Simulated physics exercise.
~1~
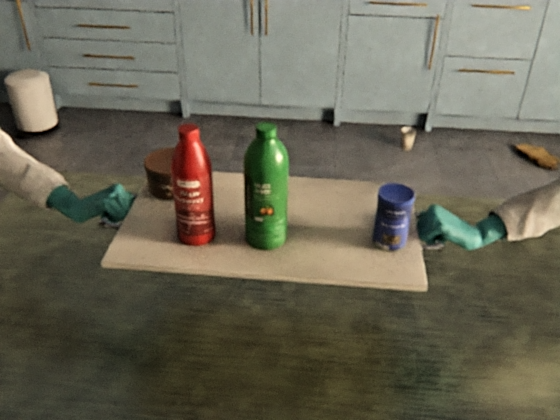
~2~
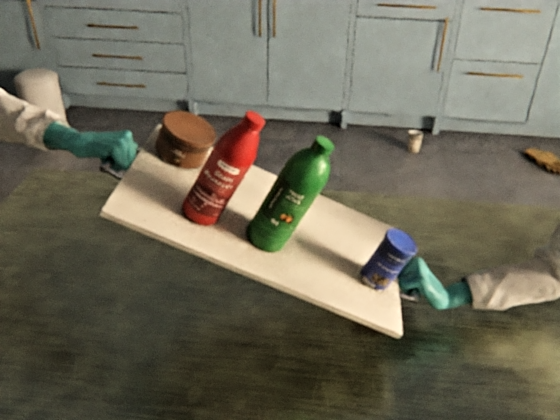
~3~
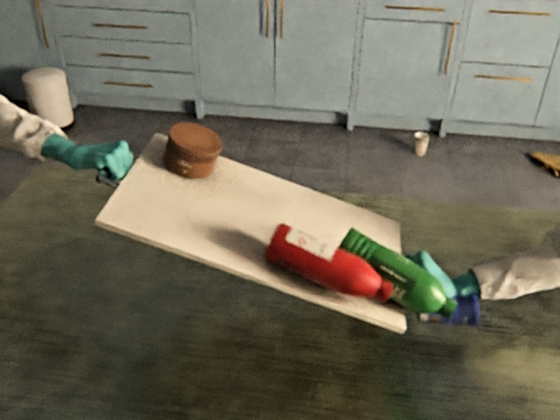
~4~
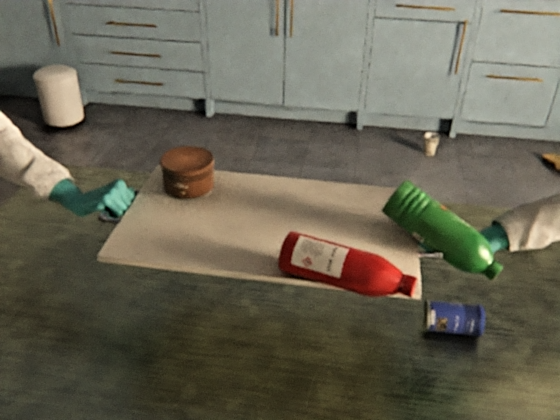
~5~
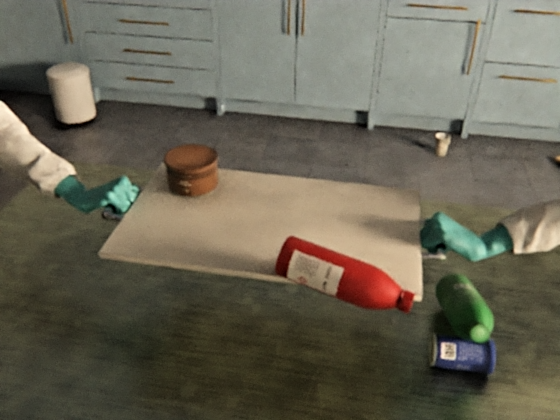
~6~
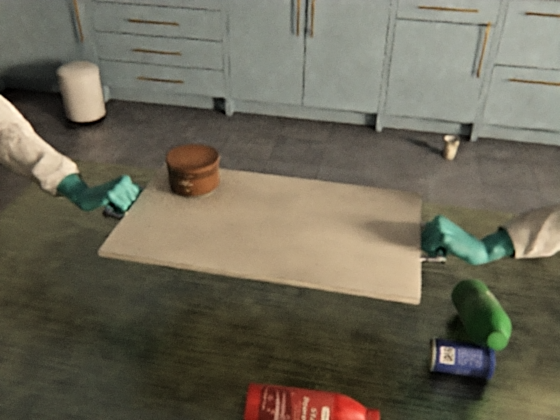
Rimless tray held by gloved hands tipping right and levelling, bottles and blue tin toppling off onto the table, brown tub staying.
